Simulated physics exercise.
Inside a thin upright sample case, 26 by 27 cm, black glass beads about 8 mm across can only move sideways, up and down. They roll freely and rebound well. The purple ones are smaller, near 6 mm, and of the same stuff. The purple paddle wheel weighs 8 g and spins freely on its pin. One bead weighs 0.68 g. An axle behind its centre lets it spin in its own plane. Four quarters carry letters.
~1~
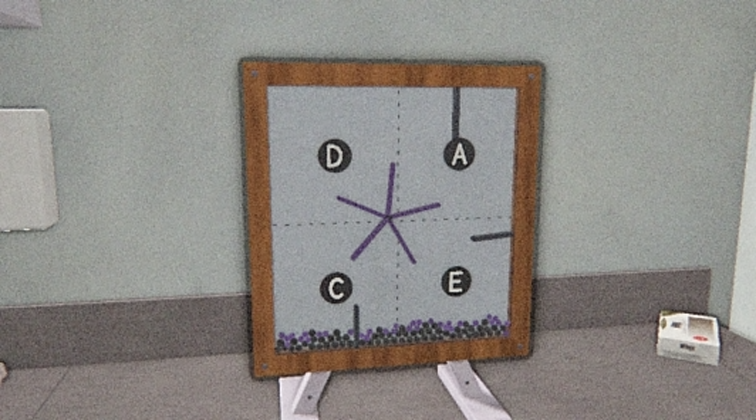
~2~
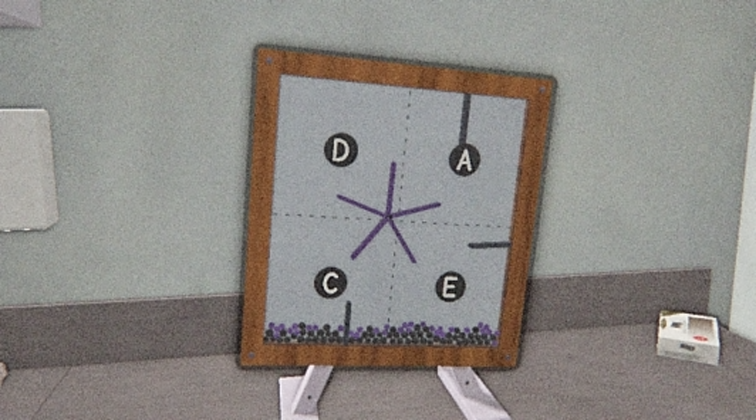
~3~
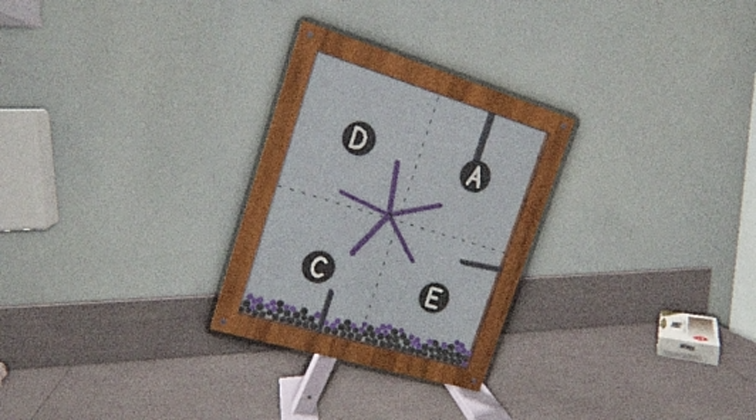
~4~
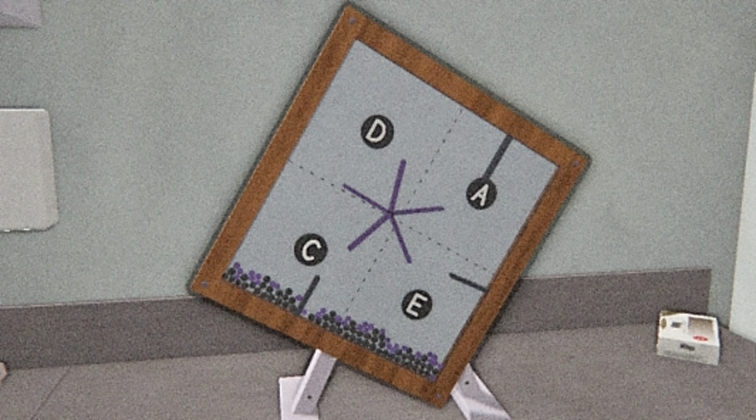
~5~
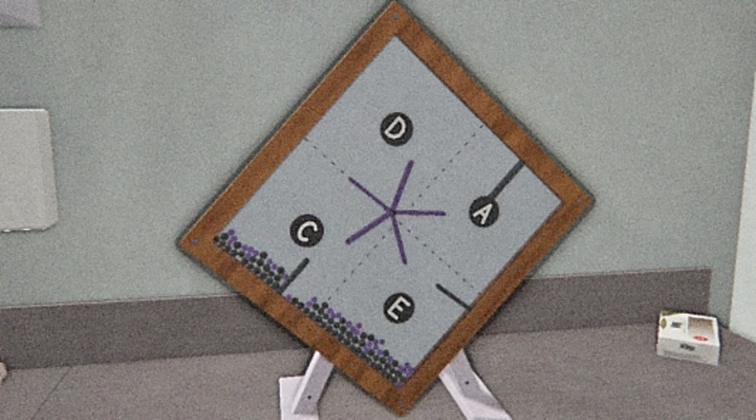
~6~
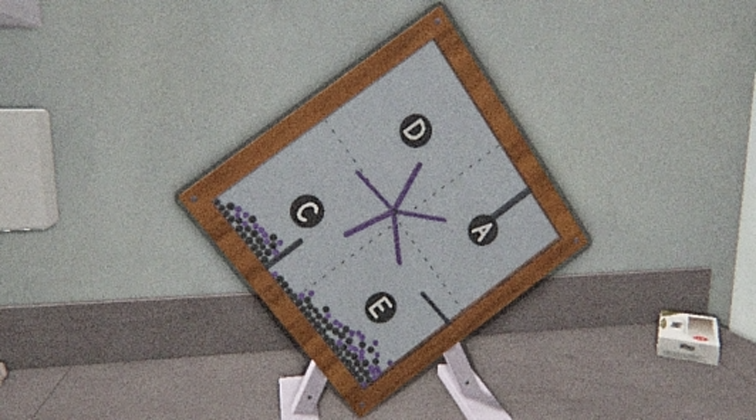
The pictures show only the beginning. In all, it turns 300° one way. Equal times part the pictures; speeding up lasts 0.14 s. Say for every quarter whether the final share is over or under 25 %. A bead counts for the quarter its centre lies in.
Quarter A: Under; quarter C: Over; quarter D: Under; quarter E: Under 25 %.
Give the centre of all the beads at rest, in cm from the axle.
Some 2 cm right and 13 cm below.
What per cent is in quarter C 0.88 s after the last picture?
Some 5 per cent.
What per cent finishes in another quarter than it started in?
Roughly 60 per cent.
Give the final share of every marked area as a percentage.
Quarter A: 0; quarter C: 90; quarter D: 10; quarter E: 0.
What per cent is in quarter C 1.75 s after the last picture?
Roughly 0 per cent.
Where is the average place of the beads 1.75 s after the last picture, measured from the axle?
About 6 cm left and 9 cm below.
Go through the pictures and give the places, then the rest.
The first picture shows level; about 90 beads; beads' middle (398, 334); highest (431, 321); purple paddle wheel (388, 218); A (459, 154), C (336, 288), D (335, 156), E (456, 282).
The second picture shows turned 5° clockwise; beads' middle (388, 334); highest (272, 325).
The third picture shows turned 18° clockwise; beads' middle (364, 332); highest (250, 296); wall ends (463, 262), (475, 165), (331, 292).
The fourth picture shows turned 30° clockwise; beads' middle (343, 325); highest (237, 265); purple paddle wheel (390, 213).
The fifth picture shows turned 42° clockwise; beads' middle (326, 316); highest (232, 232).
The sixth picture shows turned 55° clockwise; beads' middle (314, 306); highest (217, 202); purple paddle wheel (394, 211); A (483, 230), C (307, 211), D (416, 131), E (381, 308).
Then, 0.88 s later than the last picture, it stands 143° clockwise; the beads' middle is 11 cm left of and 1 cm below the centre; A 5 %, C 5 %, E 90 %.
Then, 1.75 s later than the last picture, it has come round 231° clockwise; the beads' middle is 6 cm left of and 9 cm below the centre; A 30 %, D 65 %, E 5 %.
Then, 2.50 s later than the last picture, it has come round 300° clockwise; the beads' middle is 5 cm left of and 7 cm below the centre; A 15 %, C 40 %, D 45 %.
At rest 5.3 s after the last picture, it has come round 300° clockwise; A 0 %, C 90 %, D 10 %, E 0 %.
